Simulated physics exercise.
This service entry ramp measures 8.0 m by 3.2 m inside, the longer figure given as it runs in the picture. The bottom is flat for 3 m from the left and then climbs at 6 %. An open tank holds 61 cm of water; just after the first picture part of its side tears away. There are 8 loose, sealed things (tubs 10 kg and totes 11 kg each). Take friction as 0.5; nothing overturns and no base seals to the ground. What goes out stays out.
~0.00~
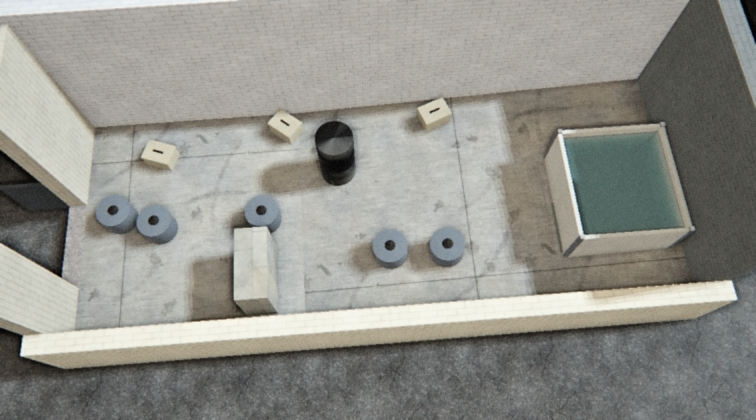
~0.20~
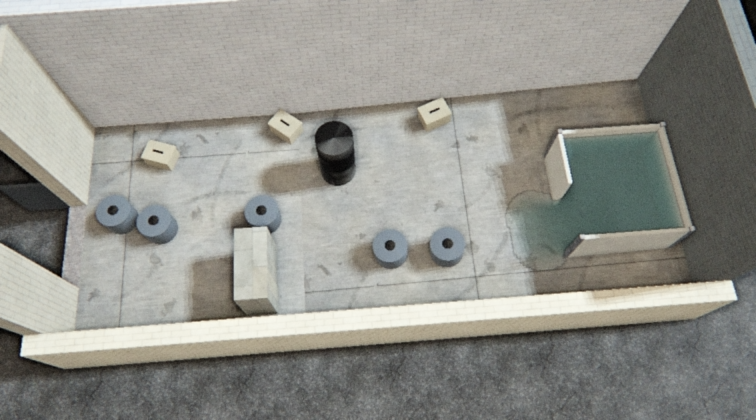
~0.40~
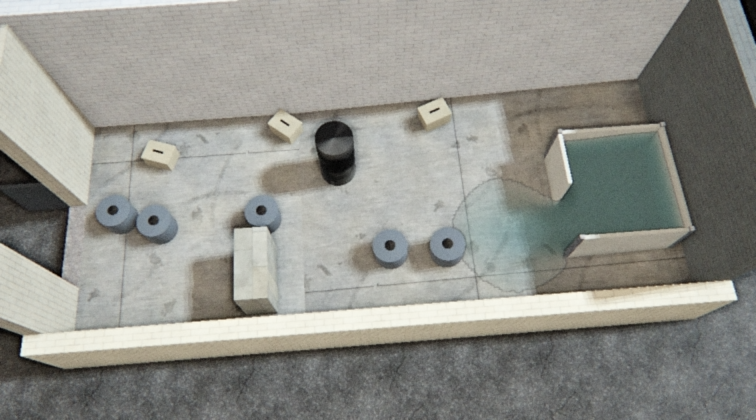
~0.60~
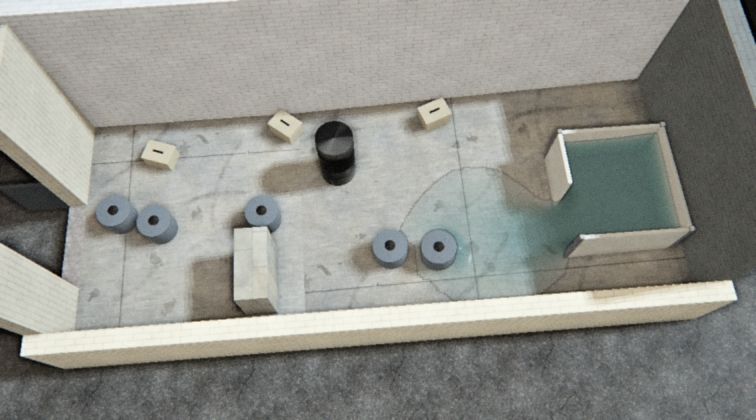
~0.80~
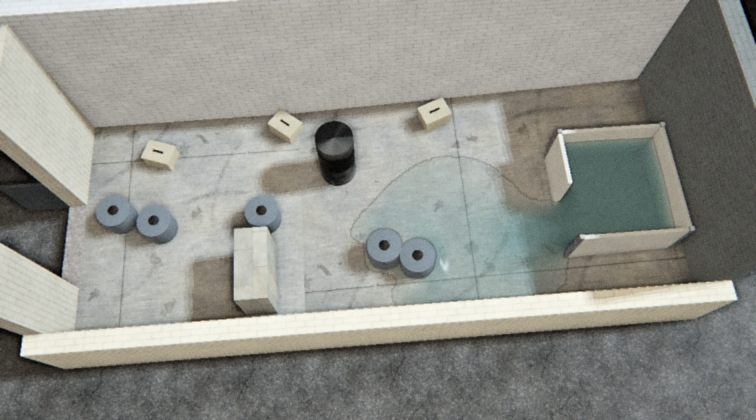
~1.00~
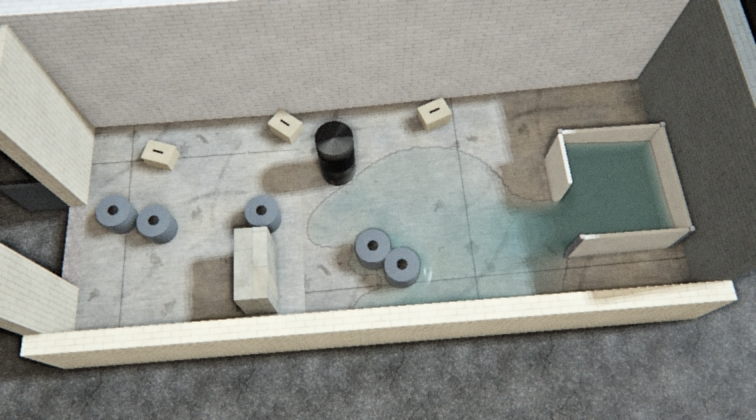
At the start, a tank of green water stands closed at the right of a walled ramp dotted with grey tubs and pale totes. Part of its left side opens and water spreads leftward across the floor, then the two nearest tubs shift left and slightly toward the front wall.
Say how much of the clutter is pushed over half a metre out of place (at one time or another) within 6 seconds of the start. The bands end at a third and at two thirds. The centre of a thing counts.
It is two thirds or above.
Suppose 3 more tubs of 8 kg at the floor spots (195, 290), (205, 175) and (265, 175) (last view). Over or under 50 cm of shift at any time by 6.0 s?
In turn: Under, over, past it.
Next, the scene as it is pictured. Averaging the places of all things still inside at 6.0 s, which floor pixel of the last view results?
Around (235, 212).
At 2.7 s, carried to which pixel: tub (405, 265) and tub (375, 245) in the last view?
Around (296, 302) and (312, 181).
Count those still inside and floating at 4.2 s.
4 of them.
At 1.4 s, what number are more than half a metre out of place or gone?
I count 2.
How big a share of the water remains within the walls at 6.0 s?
Some 92 per cent remains.
After 1.4 s 2 of 8 are over 50 cm from their spots; 1 afloat.
After 2.7 s 3 of 8 are over 50 cm from their spots; 1 afloat.
After 4.2 s 3 of 8 are over 50 cm from their spots; 4 afloat.
After 6.0 s 7 of 8 are over 50 cm from their spots, and 7 have been at some point; 4 afloat.
